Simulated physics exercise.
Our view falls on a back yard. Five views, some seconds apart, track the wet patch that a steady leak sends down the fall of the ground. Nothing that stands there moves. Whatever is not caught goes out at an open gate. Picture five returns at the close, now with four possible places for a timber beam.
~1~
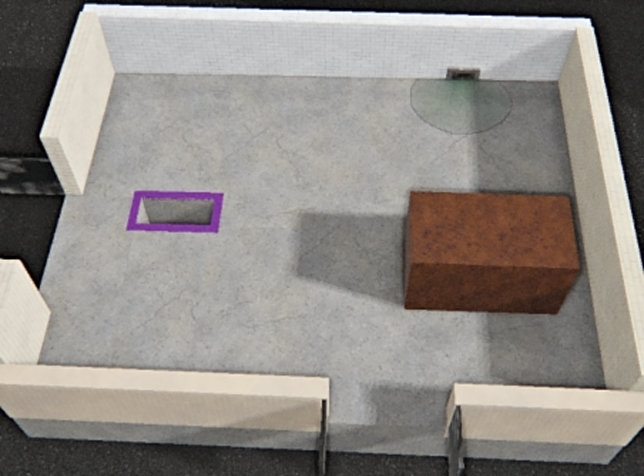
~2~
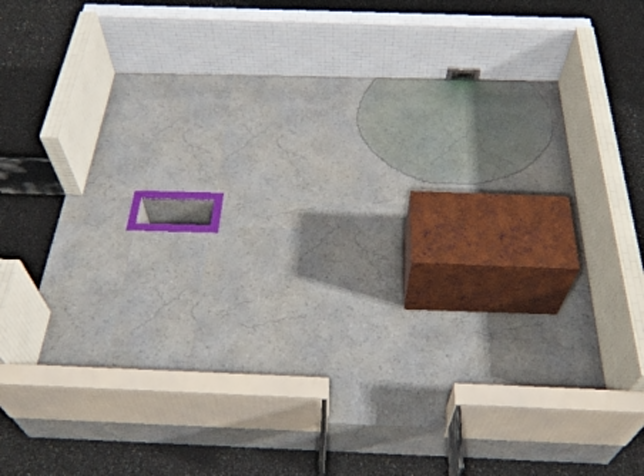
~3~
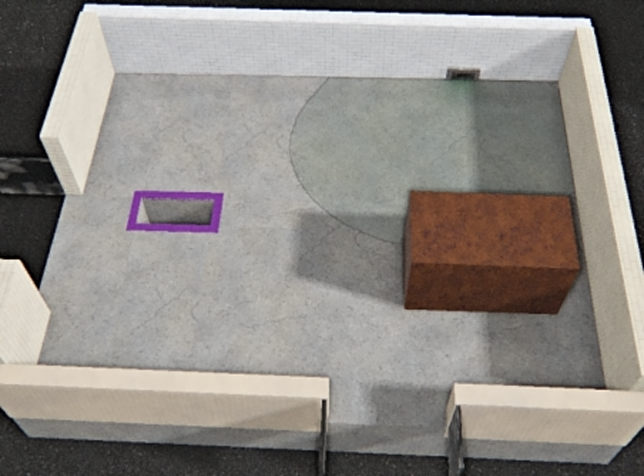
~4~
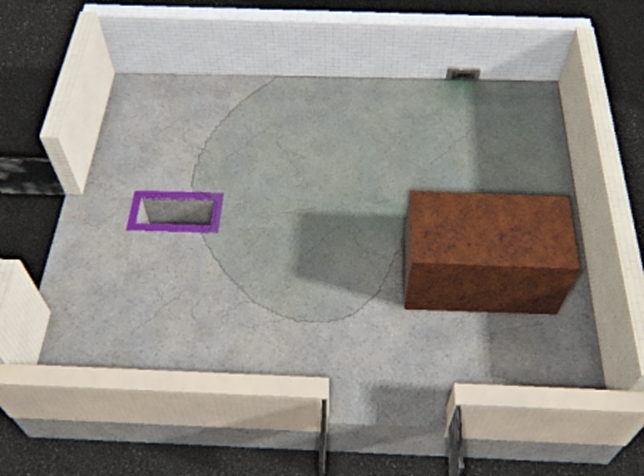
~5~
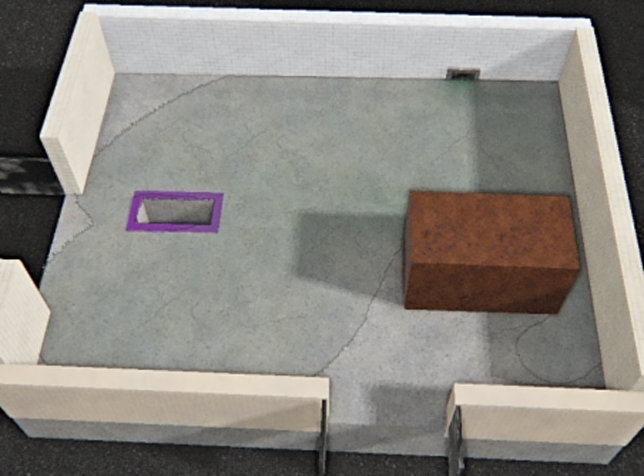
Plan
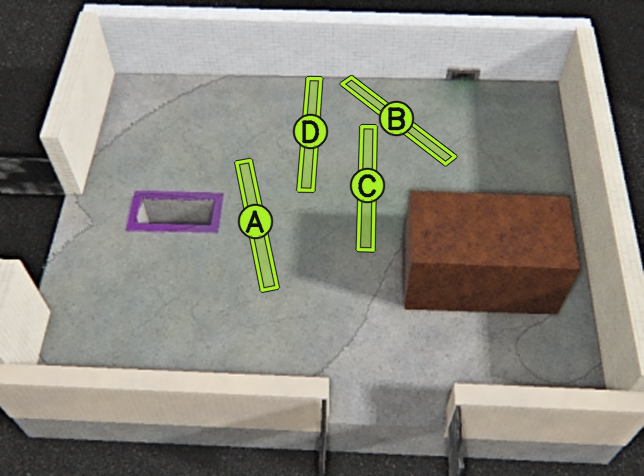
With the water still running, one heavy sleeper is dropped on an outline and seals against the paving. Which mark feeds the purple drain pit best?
B is best.
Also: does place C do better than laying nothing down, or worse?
Worse.
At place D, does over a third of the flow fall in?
No.
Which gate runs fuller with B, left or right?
The left gate.
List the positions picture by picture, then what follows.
The first frame shows outfall at (463, 74); purple drain pit at (176, 211); open gate at (67, 250); open gate at (387, 407); front seen at (439, 123), 4 % of the ground wet; purple drain pit still dry.
The second frame shows front seen at (458, 181), 13 % of the ground wet; purple drain pit still dry.
The third frame shows front seen at (330, 208), 30 % of the ground wet; purple drain pit still dry.
The fourth frame shows front seen at (283, 309), 48 % of the ground wet; purple drain pit still dry.
The fifth frame shows front seen at (67, 343), 76 % of the ground wet; purple drain pit taking water.
On the marked copy, A from (243, 161) to (269, 288); B from (346, 80) to (450, 160); C from (365, 249) to (368, 126); D from (305, 190) to (314, 78).
If A is chosen, about 15 % of the stream goes into the purple drain pit, about 84 % out by the gates.
If B is chosen, about 28 % of the stream goes into the purple drain pit, about 72 % out by the gates.
If C is chosen, about 17 % of the stream goes into the purple drain pit, about 82 % out by the gates.
If D is chosen, about 14 % of the stream goes into the purple drain pit, about 86 % out by the gates.
